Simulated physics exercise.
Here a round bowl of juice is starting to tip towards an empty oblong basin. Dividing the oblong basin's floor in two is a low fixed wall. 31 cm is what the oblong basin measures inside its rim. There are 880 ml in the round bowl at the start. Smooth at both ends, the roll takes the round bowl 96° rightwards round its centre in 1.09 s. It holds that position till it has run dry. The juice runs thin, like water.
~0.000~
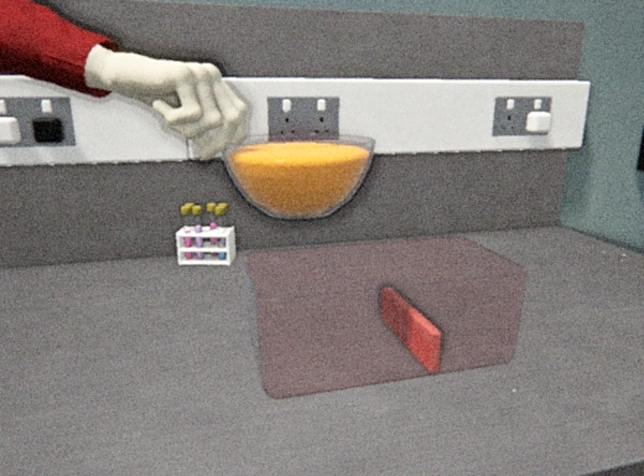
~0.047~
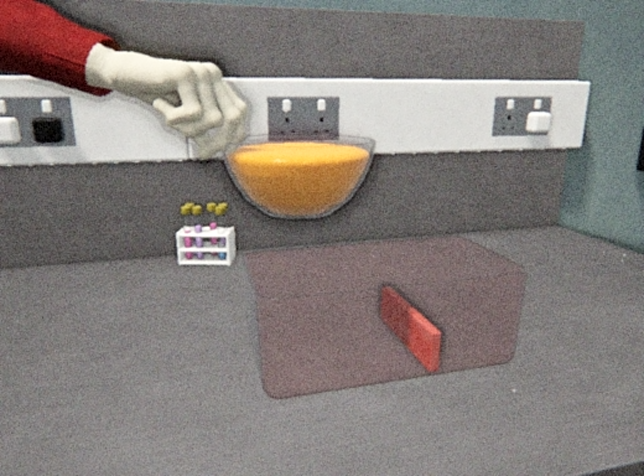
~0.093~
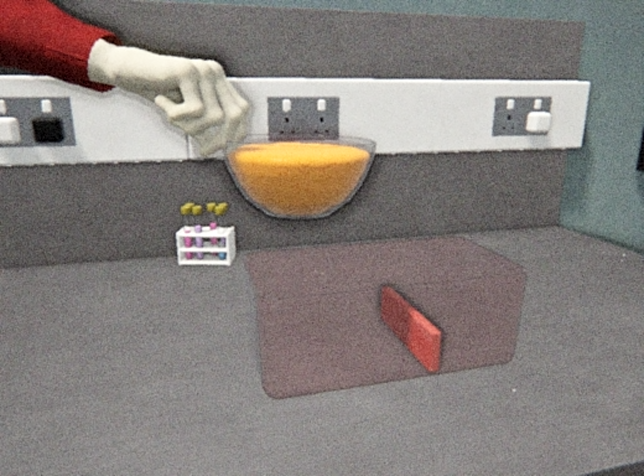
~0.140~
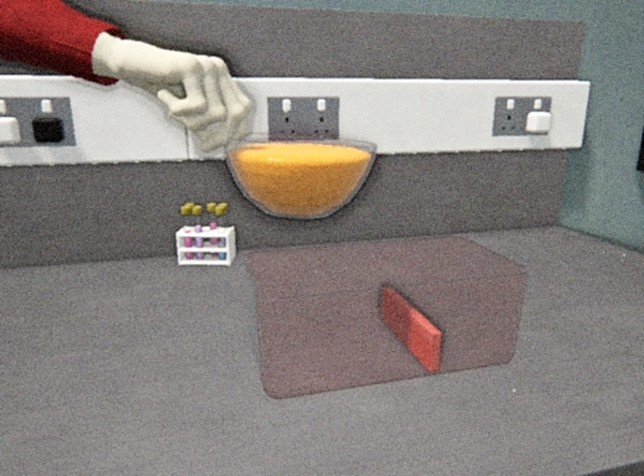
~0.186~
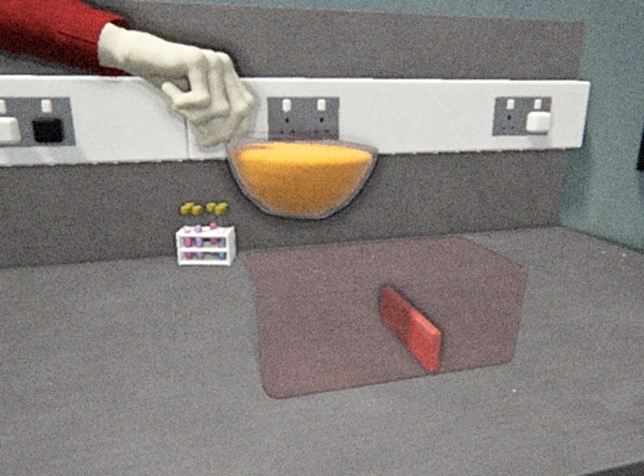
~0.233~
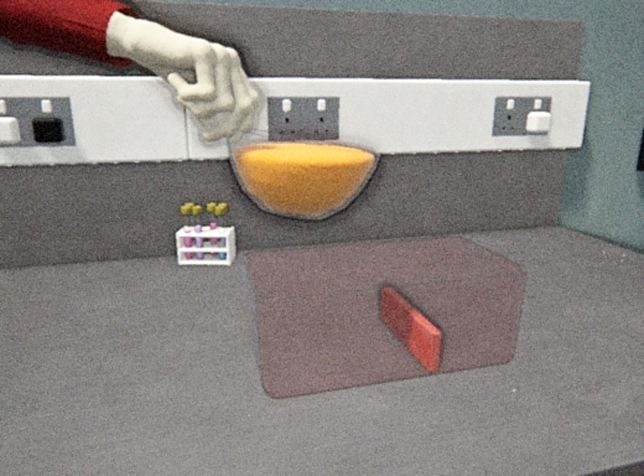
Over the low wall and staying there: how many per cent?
54 out of 100.
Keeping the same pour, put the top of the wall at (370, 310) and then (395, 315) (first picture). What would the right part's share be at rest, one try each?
90 in a hundred, followed by 75 in a hundred.
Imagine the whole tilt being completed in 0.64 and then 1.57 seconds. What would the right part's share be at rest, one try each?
Respectively 35 and 60 %.
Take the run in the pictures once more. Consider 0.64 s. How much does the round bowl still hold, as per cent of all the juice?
At that time about 48 in a hundred parts are still held.
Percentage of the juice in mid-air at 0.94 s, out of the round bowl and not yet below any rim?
Roughly 5 %.
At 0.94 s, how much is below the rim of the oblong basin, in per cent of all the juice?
Around 92 per cent of the whole.
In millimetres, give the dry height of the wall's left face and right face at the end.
I'd say some 36 mm on the left and some 20 mm on the right.
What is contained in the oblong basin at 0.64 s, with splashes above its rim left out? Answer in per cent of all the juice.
Around 22%.
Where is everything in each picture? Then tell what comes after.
The first frame shows tilt 0°; pouring edge (370, 140); surface from (225, 153) to (364, 149); the oblong basin's rim runs from (249, 276) to (493, 253); the wall's top is at (408, 309).
The second frame shows tilt 0°; pouring edge (370, 141); surface from (225, 153) to (364, 149).
The third frame shows tilt 2°; pouring edge (370, 142); surface from (226, 152) to (364, 150).
The fourth frame shows tilt 4°; pouring edge (371, 145); surface from (227, 151) to (365, 152).
The fifth frame shows tilt 7°; pouring edge (372, 149); surface from (229, 151) to (367, 152).
The sixth frame shows tilt 10°; pouring edge (373, 154); surface from (232, 151) to (368, 152).
Then, 0.64 s in, the tilt is 61° and 49 per cent is still to pour, 5 is left of the wall and 17 right of it.
Then, 0.94 s in, the tilt is 92° and 3 per cent is still to pour, 37 is left of the wall and 54 right of it.
Then, 1.25 s in, the tilt is 96° and 0 per cent is still to pour, 45 is left of the wall and 54 right of it.
Then, 1.59 s in, the tilt is 96° and 0 per cent is still to pour, 45 is left of the wall and 54 right of it.
Finally, 45 per cent lies left of the wall, 54 right of it and 0 outside.
